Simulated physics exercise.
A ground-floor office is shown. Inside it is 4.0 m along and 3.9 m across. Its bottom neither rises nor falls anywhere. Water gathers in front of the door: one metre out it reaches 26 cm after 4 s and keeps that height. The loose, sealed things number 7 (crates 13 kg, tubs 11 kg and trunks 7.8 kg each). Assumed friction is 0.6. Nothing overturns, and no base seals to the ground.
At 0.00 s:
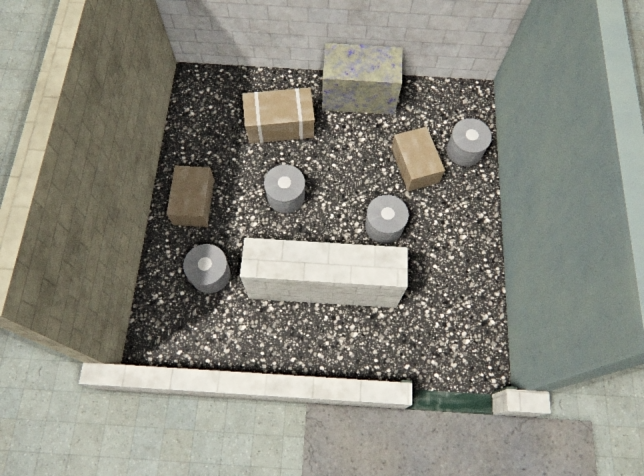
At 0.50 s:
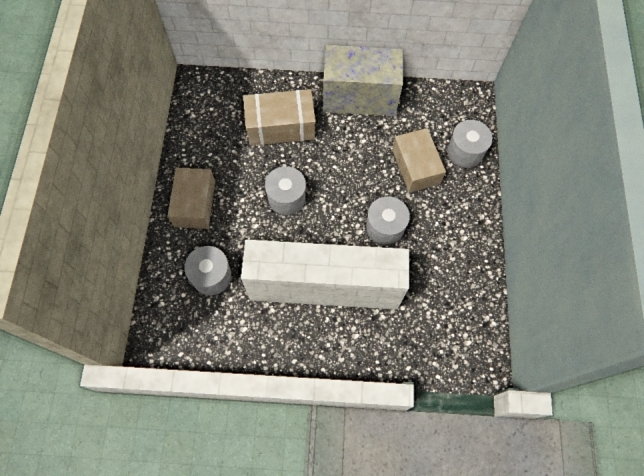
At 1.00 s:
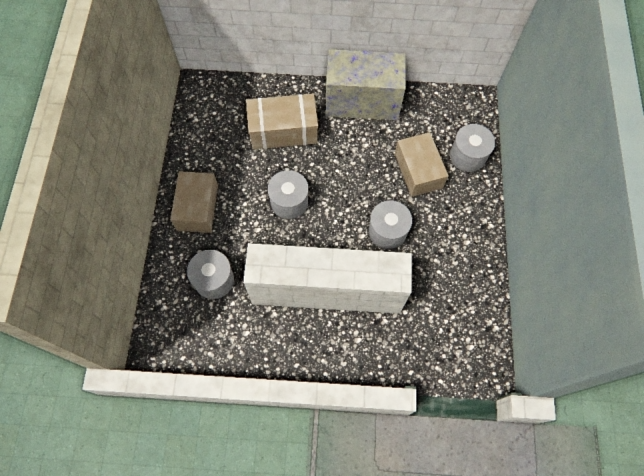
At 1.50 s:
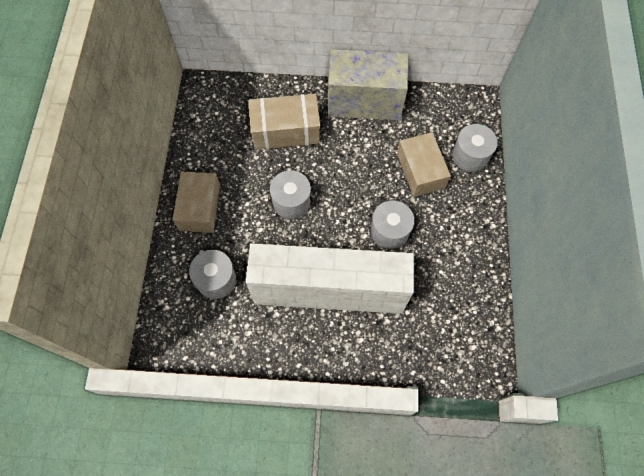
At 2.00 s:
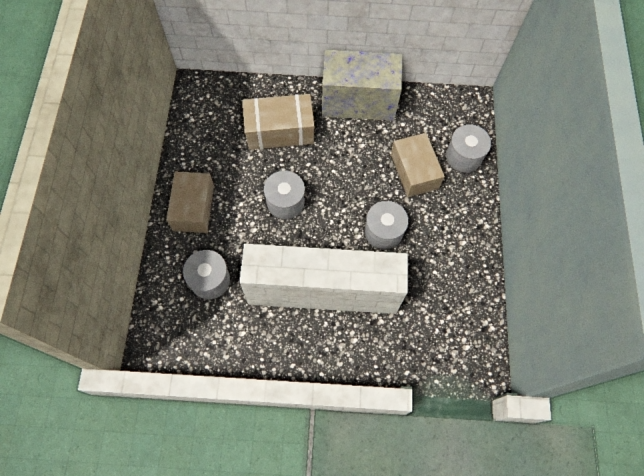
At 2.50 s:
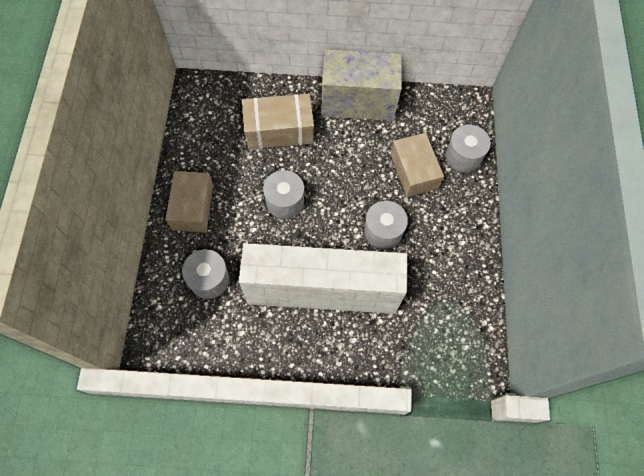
Greenish water spread over the paving outside the walled room, then slipped through the doorway gap at the lower right and onto the speckled floor, while the boxes and grey tubs inside stayed put.
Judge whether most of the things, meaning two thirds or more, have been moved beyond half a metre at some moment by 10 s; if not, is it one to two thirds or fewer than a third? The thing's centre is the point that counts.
No, one to two thirds.
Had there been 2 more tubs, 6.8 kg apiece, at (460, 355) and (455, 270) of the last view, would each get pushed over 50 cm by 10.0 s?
Note: Item 1 exceeds the limit; item 2 exceeds the limit.
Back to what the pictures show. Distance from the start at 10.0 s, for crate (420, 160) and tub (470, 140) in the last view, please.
140 cm, 300 cm.
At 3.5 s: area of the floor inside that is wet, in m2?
About 3.0 m2.
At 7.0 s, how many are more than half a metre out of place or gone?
2 of them.
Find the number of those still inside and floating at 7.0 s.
At that time, 1.
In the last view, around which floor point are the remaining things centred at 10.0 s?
Around (252, 195).
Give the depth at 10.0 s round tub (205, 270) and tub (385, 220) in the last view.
I'd put it at 5 cm and 5 cm respectively.
After 3.5 s 0 of 7 are over 50 cm from their spots; 0 afloat.
After 4.5 s 0 of 7 are over 50 cm from their spots; 0 afloat.
After 7.0 s 2 of 7 are over 50 cm from their spots; 1 afloat.
After 10.0 s 3 of 7 are over 50 cm from their spots, and 3 have been at some point; 3 afloat.
